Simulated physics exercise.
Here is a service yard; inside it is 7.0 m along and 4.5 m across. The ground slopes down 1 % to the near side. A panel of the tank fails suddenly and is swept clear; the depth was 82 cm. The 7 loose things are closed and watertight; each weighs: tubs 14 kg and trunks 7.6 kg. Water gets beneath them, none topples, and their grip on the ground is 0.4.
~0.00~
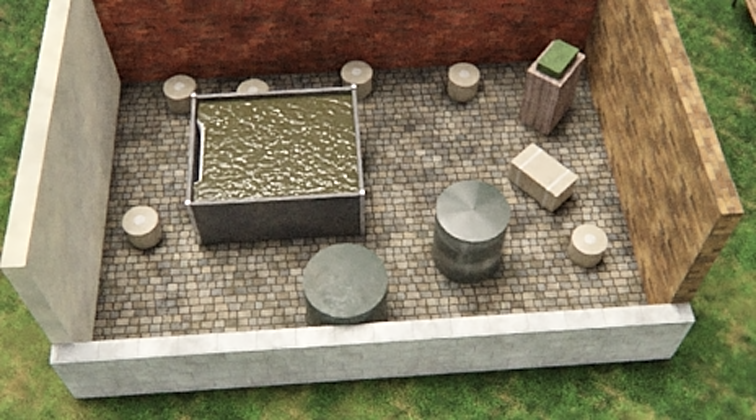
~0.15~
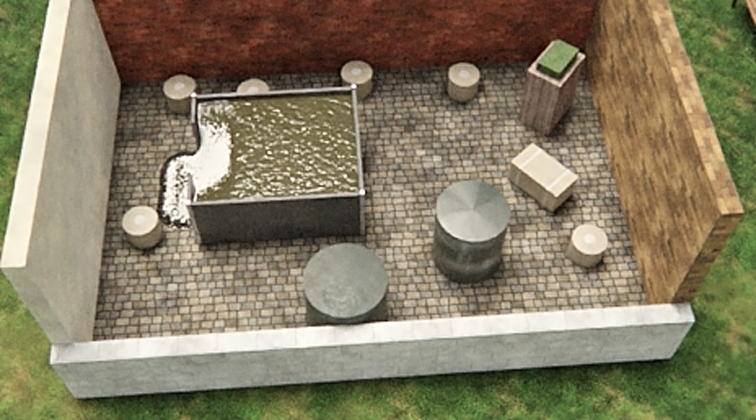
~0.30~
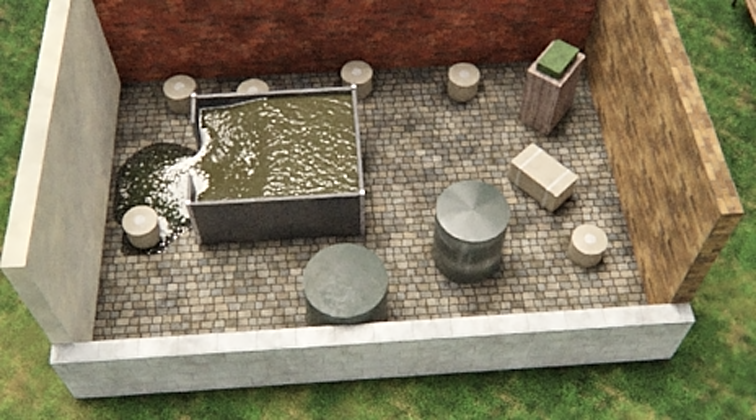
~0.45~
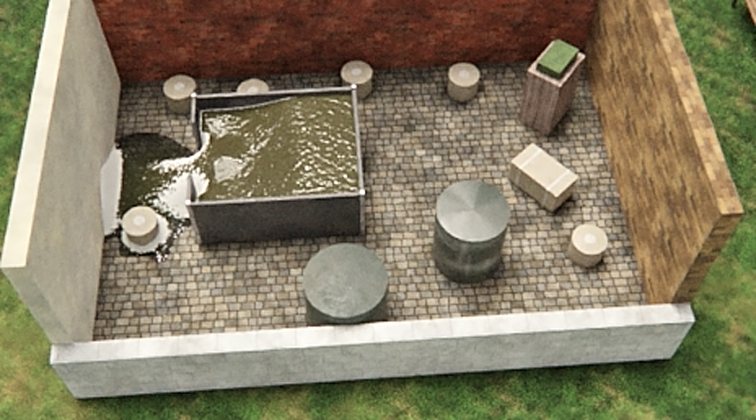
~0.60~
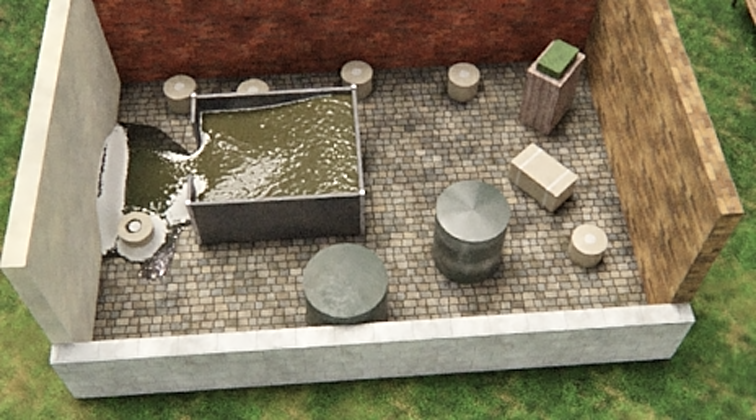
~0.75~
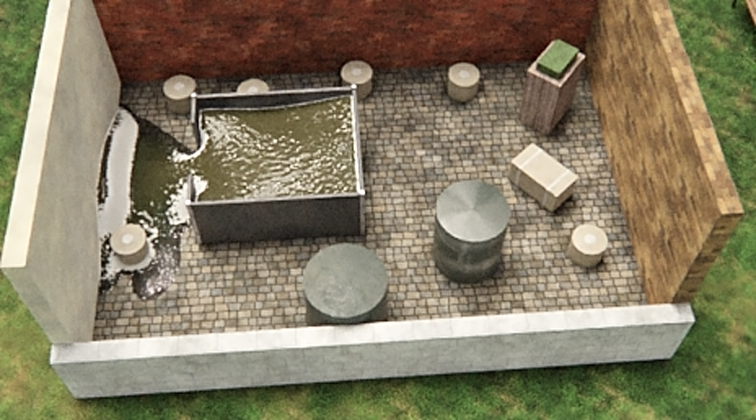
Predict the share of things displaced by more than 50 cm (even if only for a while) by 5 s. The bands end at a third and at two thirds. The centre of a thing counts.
Share: At least two thirds.
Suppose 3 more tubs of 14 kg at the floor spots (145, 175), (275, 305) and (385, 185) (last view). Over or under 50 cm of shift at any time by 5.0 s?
In that order: Past it, over, short of it.
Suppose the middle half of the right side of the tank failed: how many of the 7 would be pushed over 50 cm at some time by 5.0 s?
Then 4.
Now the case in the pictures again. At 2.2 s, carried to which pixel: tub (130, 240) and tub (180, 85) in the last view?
Around (257, 309) and (222, 106).
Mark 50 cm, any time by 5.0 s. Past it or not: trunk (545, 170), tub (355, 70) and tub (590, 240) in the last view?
In turn: Past it, past it, under.
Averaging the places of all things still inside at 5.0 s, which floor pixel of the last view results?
At about (498, 170).
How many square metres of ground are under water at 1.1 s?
Roughly 8.0 m2.
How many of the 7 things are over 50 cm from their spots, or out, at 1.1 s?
1 of them.
After 1.1 s 1 of 7 are over 50 cm from their spots; 0 afloat.
After 2.2 s 2 of 7 are over 50 cm from their spots; 0 afloat.
After 3.5 s 4 of 7 are over 50 cm from their spots; 2 afloat.
After 5.0 s 6 of 7 are over 50 cm from their spots, and 6 have been at some point; 1 afloat.
